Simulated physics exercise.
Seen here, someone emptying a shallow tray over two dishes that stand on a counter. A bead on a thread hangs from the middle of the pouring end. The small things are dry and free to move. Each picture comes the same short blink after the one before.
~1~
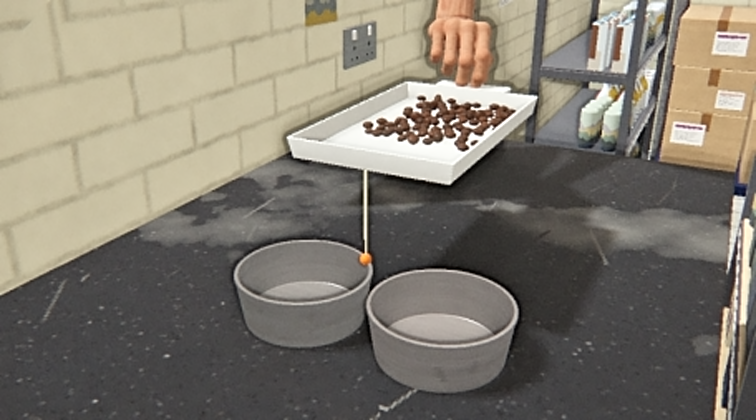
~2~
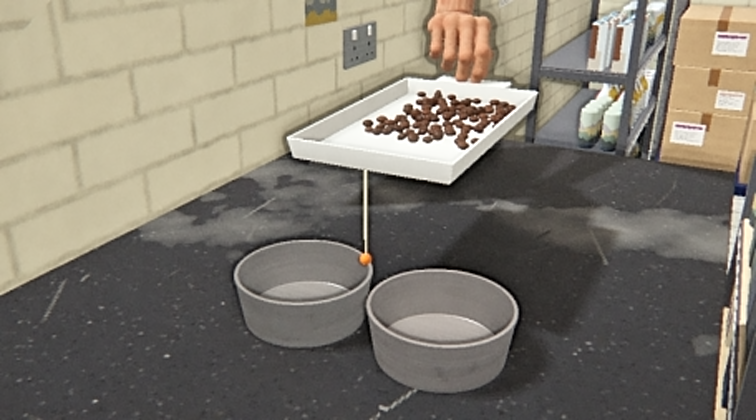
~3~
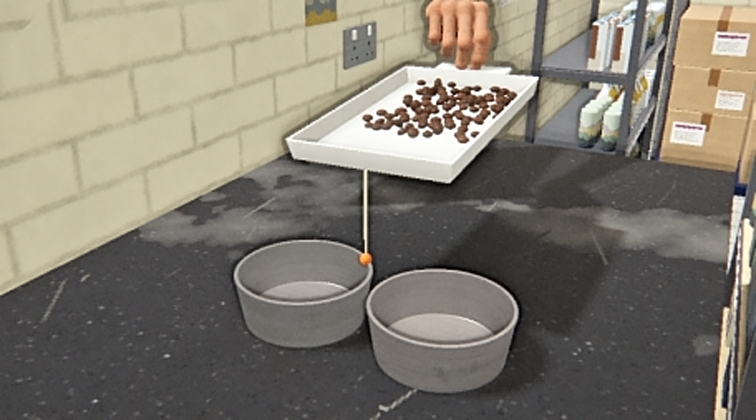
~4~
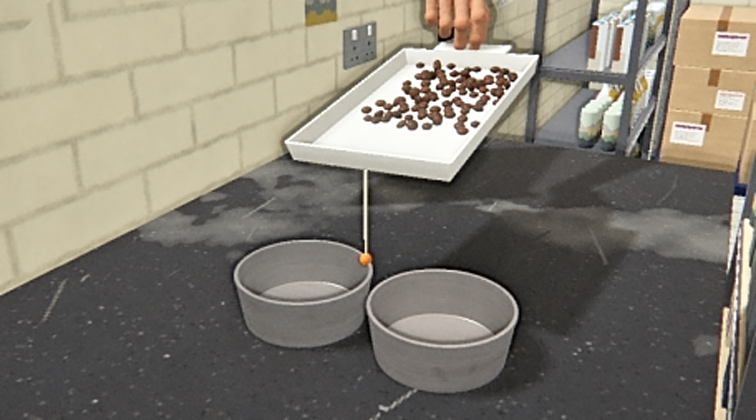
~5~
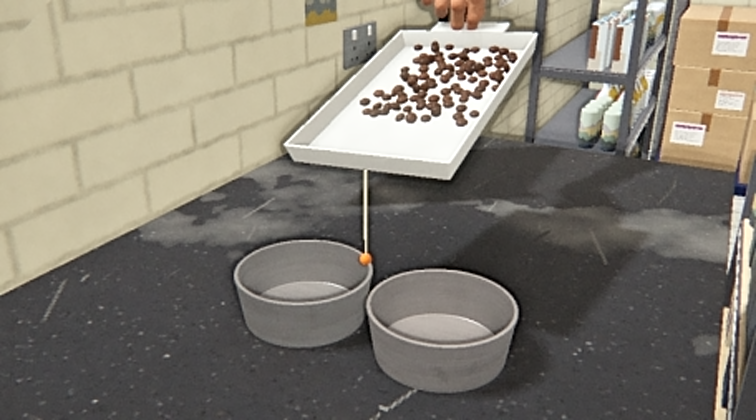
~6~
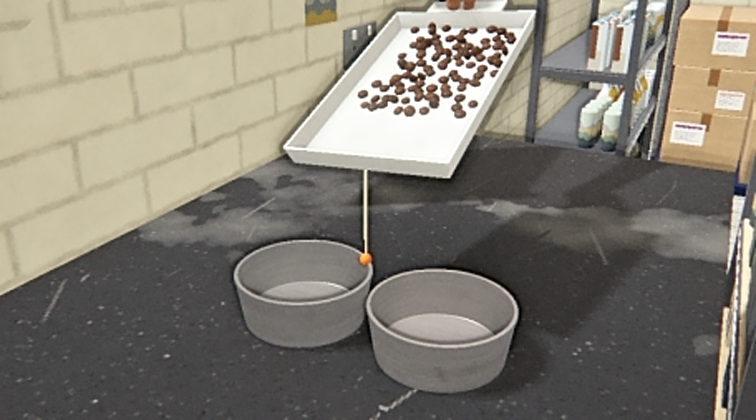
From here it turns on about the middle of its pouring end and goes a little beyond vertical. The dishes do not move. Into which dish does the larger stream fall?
The left dish gets more.
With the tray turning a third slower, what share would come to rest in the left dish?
About 80 per cent.
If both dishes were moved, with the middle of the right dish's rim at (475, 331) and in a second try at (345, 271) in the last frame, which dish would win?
In turn: The left-hand dish; the dish on the right.
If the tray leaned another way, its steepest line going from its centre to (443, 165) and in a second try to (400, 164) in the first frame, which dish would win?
In turn: Right; the right-hand dish.
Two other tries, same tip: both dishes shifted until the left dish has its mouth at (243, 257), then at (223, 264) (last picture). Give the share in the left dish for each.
In turn 20 and 20 in a hundred.
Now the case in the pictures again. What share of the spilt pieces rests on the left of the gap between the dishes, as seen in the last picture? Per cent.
It comes to 90 per cent or so.
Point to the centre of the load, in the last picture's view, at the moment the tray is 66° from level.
Around (340, 146).
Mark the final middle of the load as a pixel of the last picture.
Roughly at (298, 324).
Soon after the last picture, tray tipped steeply; nearly all on the tray; a small part in the air.
A little later, tray tipped past a quarter turn; about a third on the tray; about a third in the left dish; about a quarter outside both; a small part in the air.
Later still, tray tipped past a quarter turn; a small part in the right dish; about two thirds in the left dish; about a third outside both.
At rest, tray tipped past a quarter turn; a small part in the right dish; about two thirds in the left dish; about a third outside both.
